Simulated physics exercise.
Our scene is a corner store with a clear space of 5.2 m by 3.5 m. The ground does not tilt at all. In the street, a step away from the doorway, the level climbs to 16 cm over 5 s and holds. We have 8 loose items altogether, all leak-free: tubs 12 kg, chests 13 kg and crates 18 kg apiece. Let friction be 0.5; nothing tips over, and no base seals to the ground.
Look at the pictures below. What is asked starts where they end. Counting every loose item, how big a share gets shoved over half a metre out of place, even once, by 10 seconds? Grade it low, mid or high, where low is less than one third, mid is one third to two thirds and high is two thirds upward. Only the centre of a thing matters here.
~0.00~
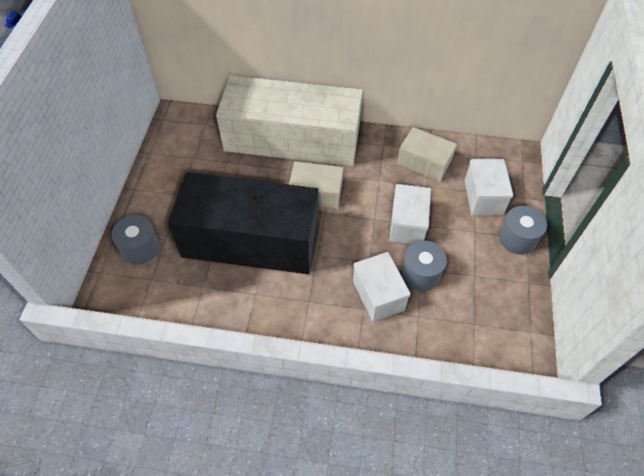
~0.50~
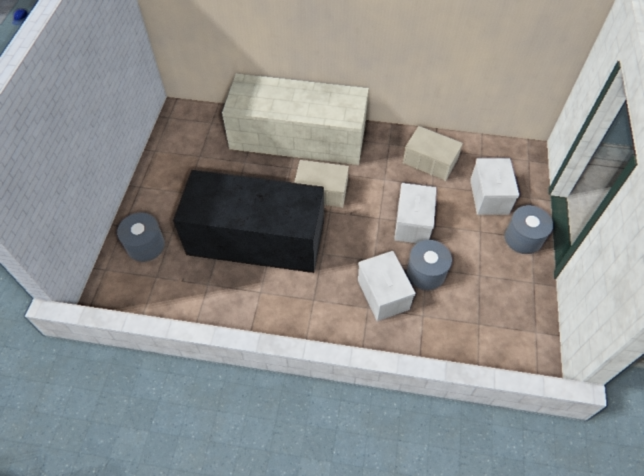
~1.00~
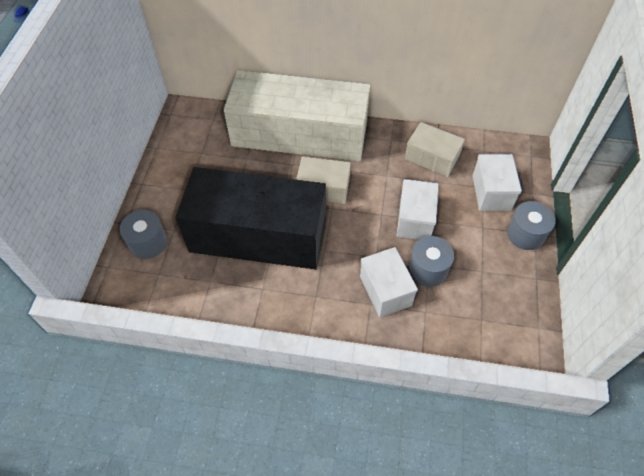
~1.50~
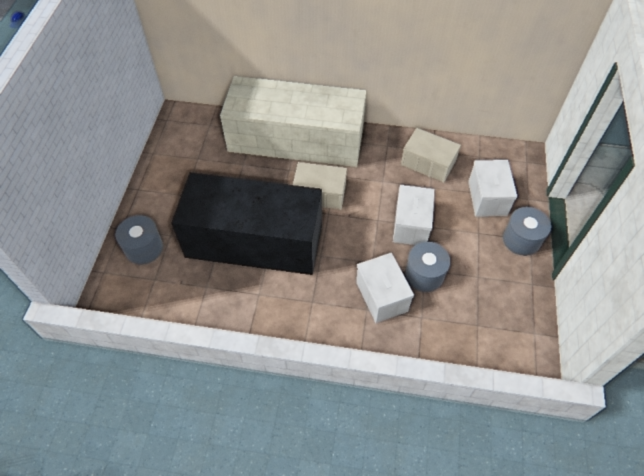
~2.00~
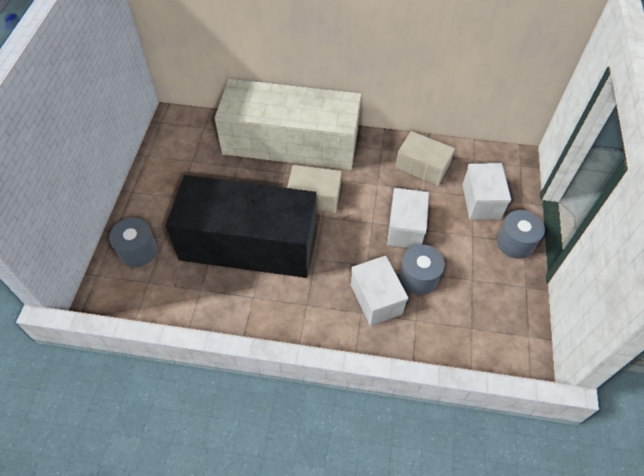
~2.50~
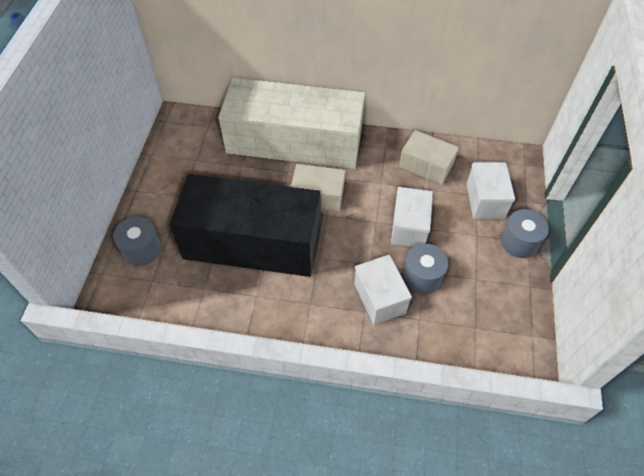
Grade: Mid.
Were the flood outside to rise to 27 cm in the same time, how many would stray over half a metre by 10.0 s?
The count would be 7.
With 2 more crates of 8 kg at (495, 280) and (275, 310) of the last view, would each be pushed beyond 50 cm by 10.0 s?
In turn: More, less.
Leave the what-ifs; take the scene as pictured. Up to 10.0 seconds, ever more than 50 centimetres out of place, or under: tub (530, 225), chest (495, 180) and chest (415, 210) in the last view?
In turn: Above the mark, above the mark, above the mark.
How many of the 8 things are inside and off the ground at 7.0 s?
1.
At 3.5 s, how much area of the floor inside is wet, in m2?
Somewhere about 0.5 m2, give or take.
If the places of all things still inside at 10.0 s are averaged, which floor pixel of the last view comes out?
I'd say about (356, 233) in the last view.
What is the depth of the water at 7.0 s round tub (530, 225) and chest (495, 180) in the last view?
Some 7 cm at the first, some 7 cm at the second.
After 3.5 s 0 of 8 are over 50 cm from their spots; 0 afloat.
After 4.5 s 0 of 8 are over 50 cm from their spots; 0 afloat.
After 7.0 s 2 of 8 are over 50 cm from their spots; 1 afloat.
After 10.0 s 3 of 8 are over 50 cm from their spots, and 3 have been at some point; 3 afloat.
